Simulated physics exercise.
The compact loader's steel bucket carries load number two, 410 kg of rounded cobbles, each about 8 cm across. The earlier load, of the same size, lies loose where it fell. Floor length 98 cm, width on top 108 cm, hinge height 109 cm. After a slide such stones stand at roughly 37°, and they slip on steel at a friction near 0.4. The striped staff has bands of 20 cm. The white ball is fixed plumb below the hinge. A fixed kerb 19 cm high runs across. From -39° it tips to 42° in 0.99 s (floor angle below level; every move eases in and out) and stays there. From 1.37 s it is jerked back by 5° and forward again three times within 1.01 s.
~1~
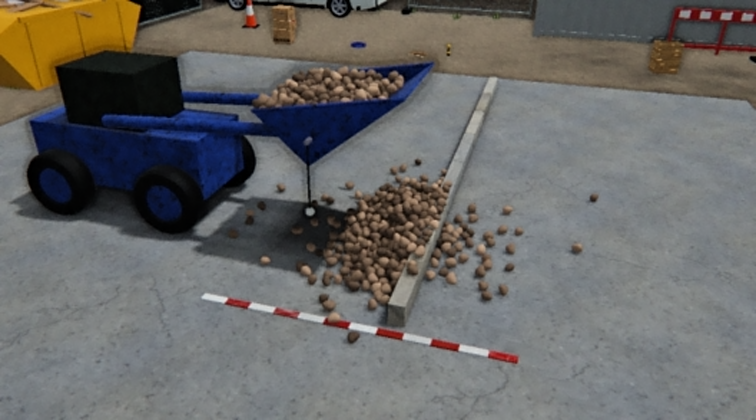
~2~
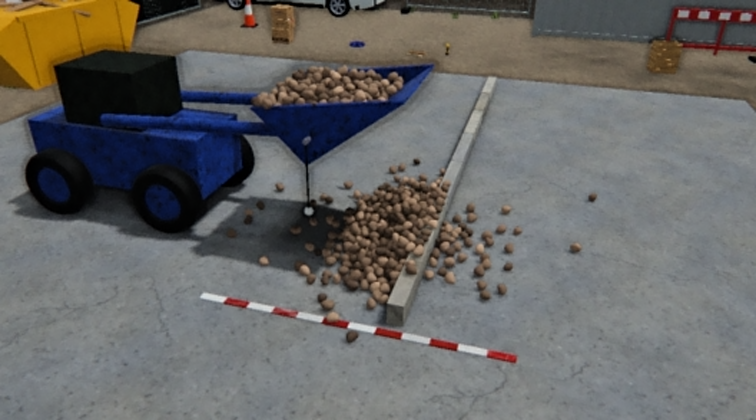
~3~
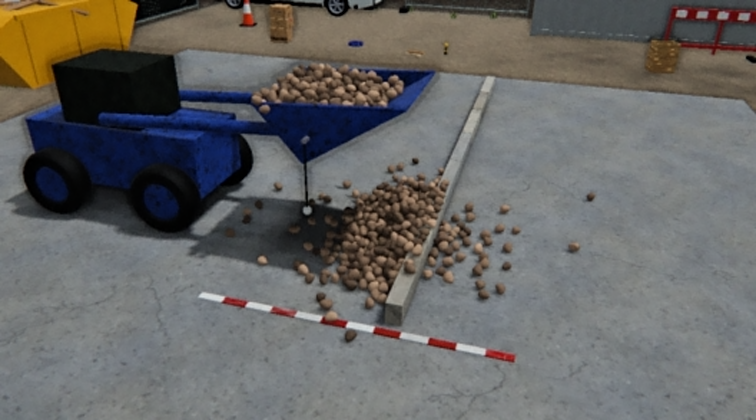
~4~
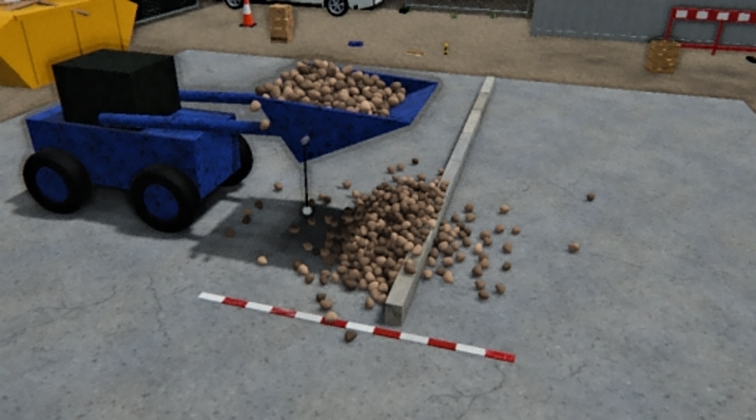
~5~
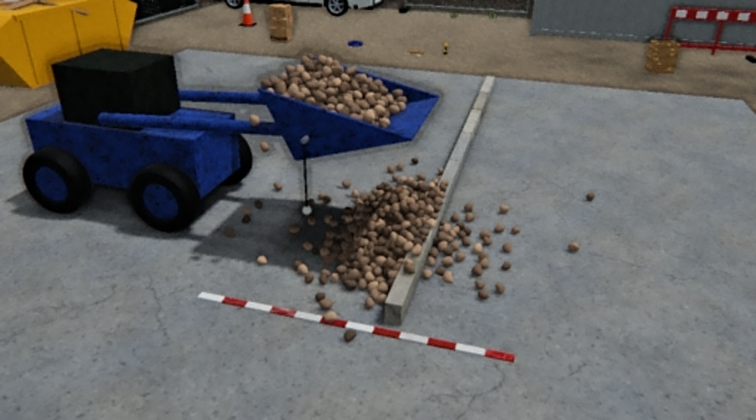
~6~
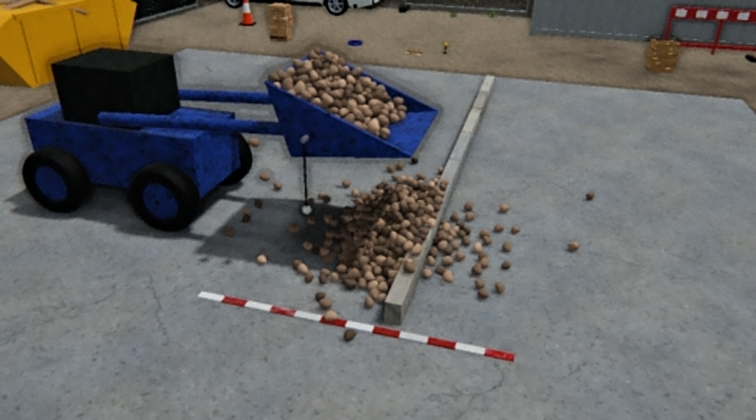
A blue loader tilts its bucket of stones forward, and a few drop from the back.
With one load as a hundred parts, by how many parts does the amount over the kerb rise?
About 50 per cent.
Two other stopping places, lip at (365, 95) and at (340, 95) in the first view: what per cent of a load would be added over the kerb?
About 10 and 0 per cent.
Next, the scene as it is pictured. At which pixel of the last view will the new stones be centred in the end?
Around (424, 229).
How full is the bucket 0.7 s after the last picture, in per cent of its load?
Roughly 65 per cent is still inside.
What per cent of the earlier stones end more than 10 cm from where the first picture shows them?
About 10 per cent.
Then, 0.3 s after the last picture the floor is at 29°; in per cent of one load, 99 in the bucket, 94 on this side of the kerb, 8 over the kerb; the foremost stones are at (526, 236).
Then, 0.7 s after the last picture the floor is at 42°; in per cent of one load, 65 in the bucket, 128 on this side of the kerb, 9 over the kerb; the foremost stones are at (526, 236).
Then, 2.4 s after the last picture the floor is at 42°; in per cent of one load, 0 in the bucket, 144 on this side of the kerb, 58 over the kerb; the foremost stones are at (628, 256).
Then, 5.0 s after the last picture the floor is at 42°; in per cent of one load, 0 in the bucket, 144 on this side of the kerb, 58 over the kerb; the foremost stones are at (628, 256). Net gain over the kerb, 50.
